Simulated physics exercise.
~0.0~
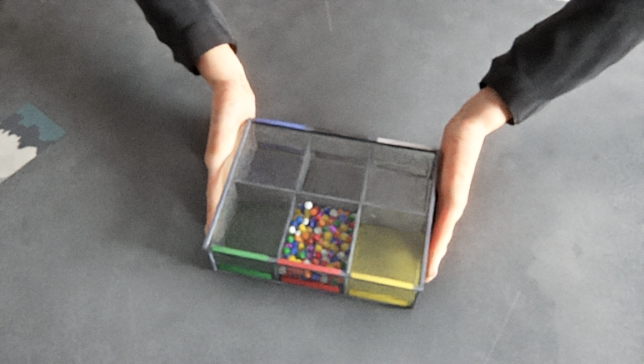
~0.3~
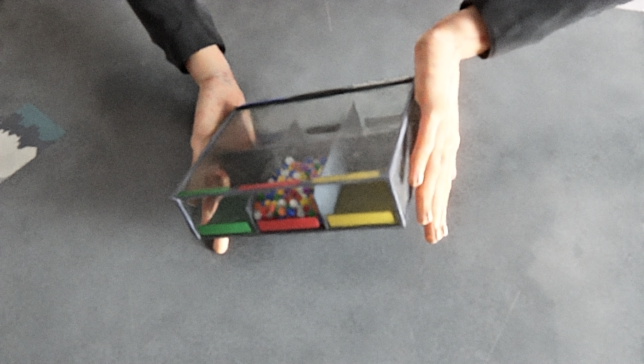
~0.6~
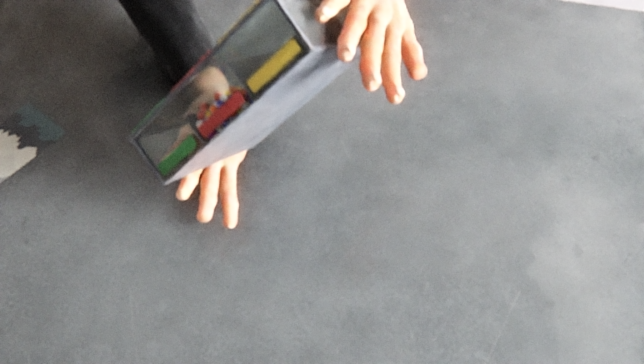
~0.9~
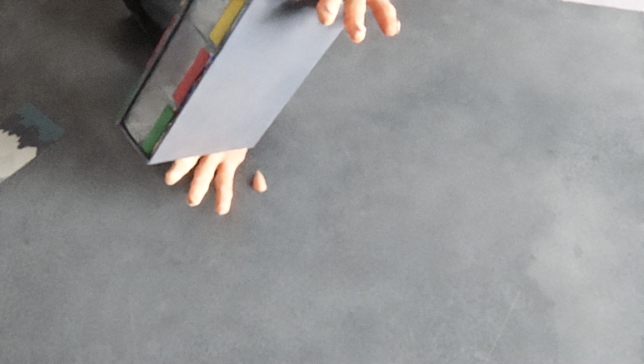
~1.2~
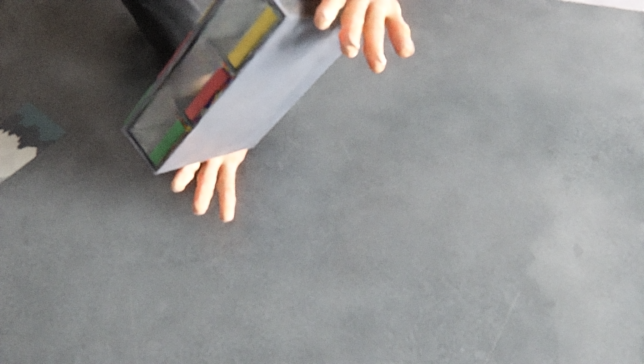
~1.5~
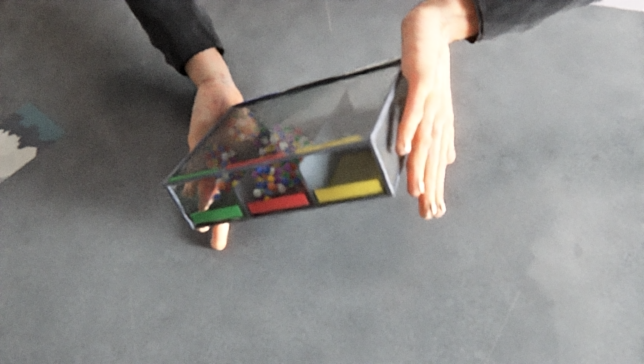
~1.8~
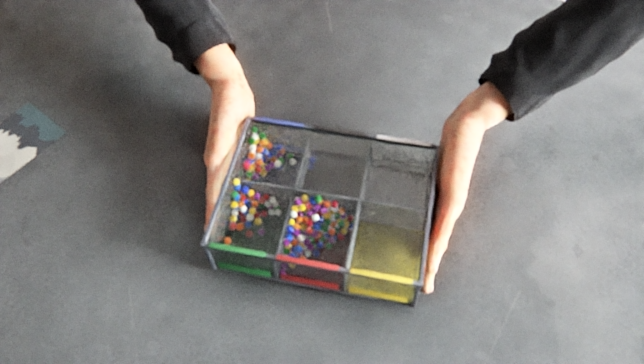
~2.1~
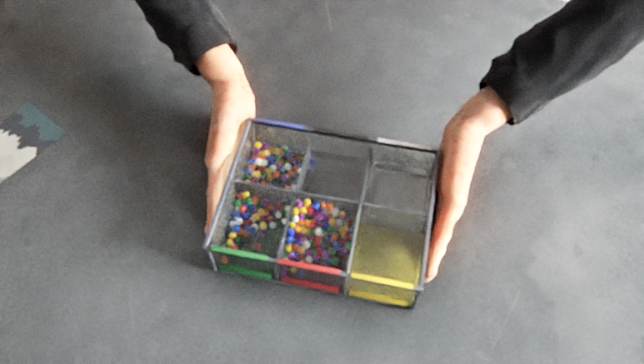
Two hands tilt a divided box steeply, then lower it, leaving beads in three compartments.
